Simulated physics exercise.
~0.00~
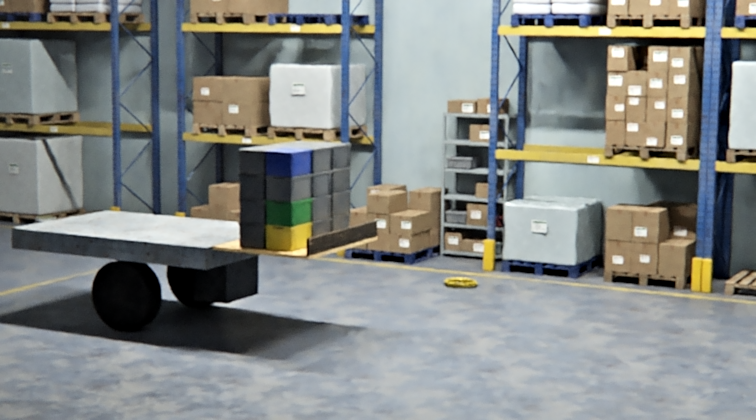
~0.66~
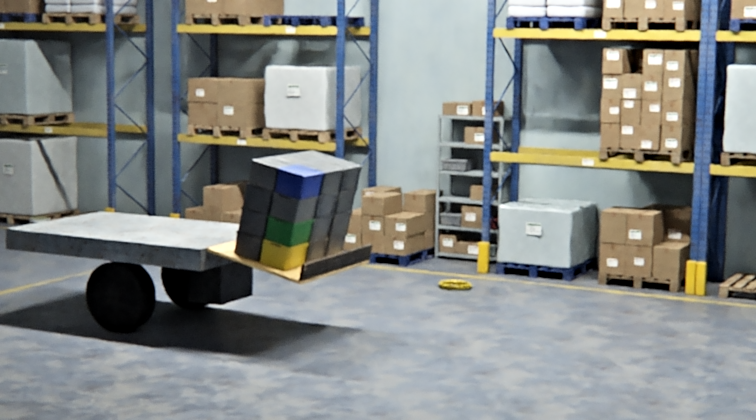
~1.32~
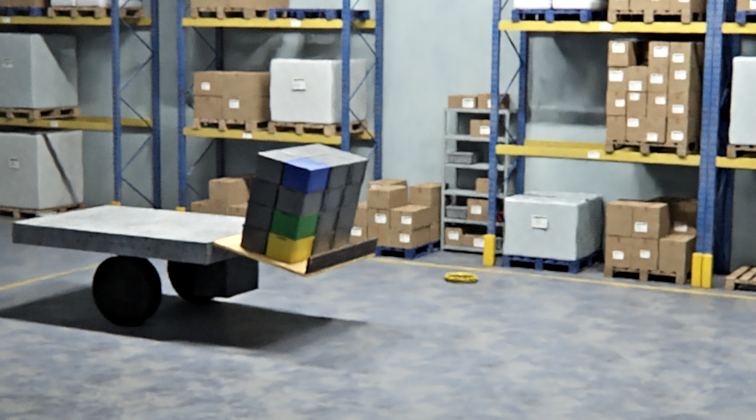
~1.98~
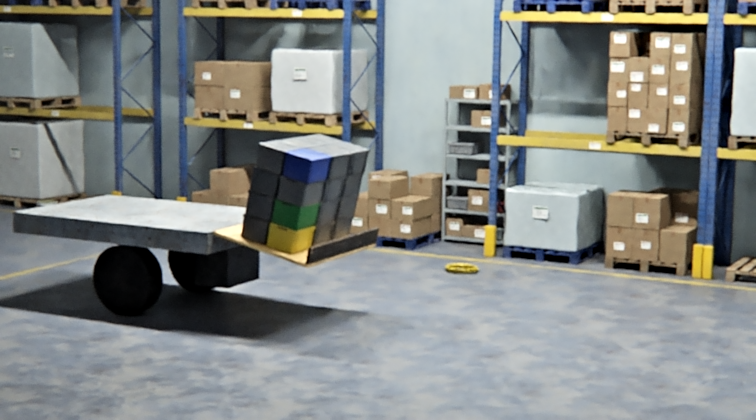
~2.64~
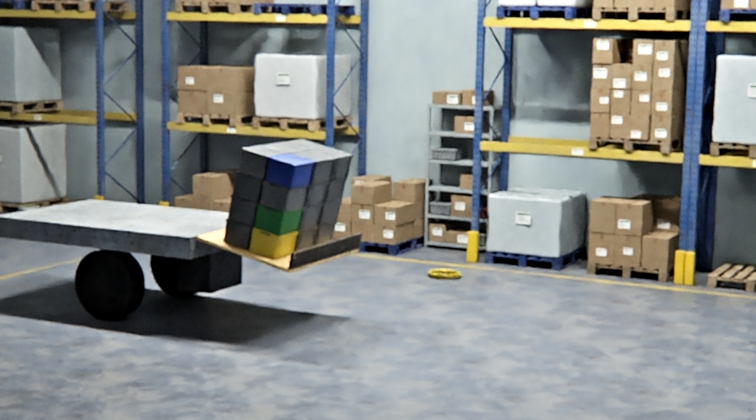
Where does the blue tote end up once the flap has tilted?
It stays aboard, still at the top of the leaning stack on the sloping flap.
